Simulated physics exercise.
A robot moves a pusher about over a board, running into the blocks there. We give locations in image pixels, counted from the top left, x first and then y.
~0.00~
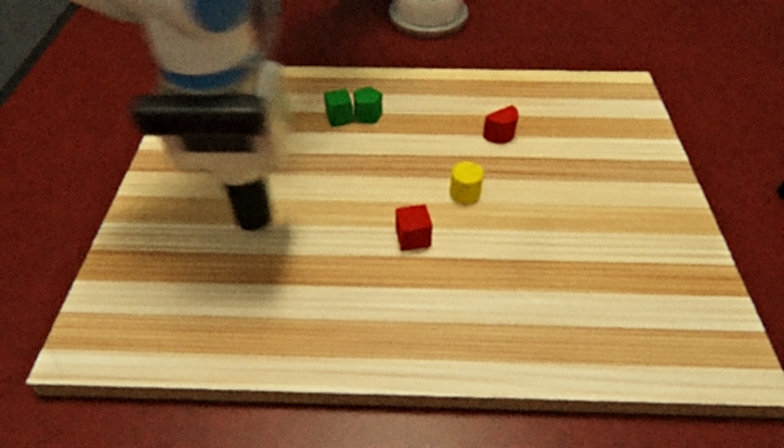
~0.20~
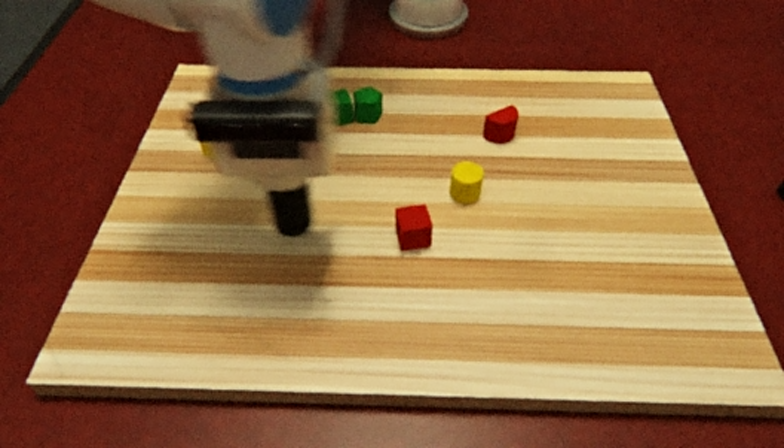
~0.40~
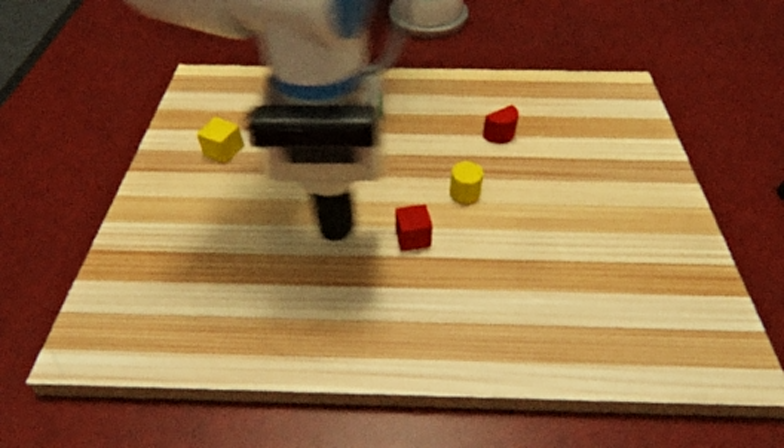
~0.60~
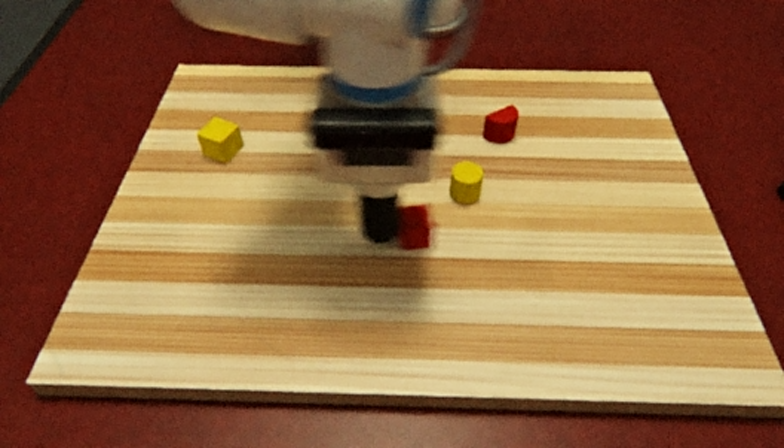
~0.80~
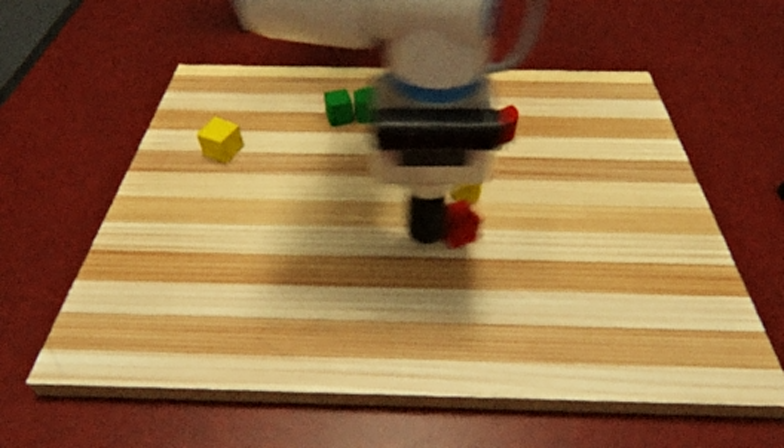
A robot arm sweeping its black pusher rightward across a striped wooden board, nudging a red block to the right.
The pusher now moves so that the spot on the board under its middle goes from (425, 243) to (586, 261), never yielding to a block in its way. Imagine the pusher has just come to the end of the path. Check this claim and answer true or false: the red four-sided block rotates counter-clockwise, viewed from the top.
That statement is accurate.
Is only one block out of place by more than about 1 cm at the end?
I'd say yes.
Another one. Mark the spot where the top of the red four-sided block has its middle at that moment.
The centre of its top face lies at (516, 204).
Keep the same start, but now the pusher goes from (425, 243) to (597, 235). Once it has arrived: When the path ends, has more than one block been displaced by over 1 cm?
It seems not.
What follows on the original path. One third of the way, pusher at (480, 236); red four-sided block at (504, 208), turned 25° anticlockwise.
Two thirds of the way, pusher at (537, 242); red four-sided block at (516, 204), turned 50° anticlockwise.
At the end, pusher at (592, 248); red four-sided block at (516, 204), turned 50° anticlockwise; yellow round block in place.
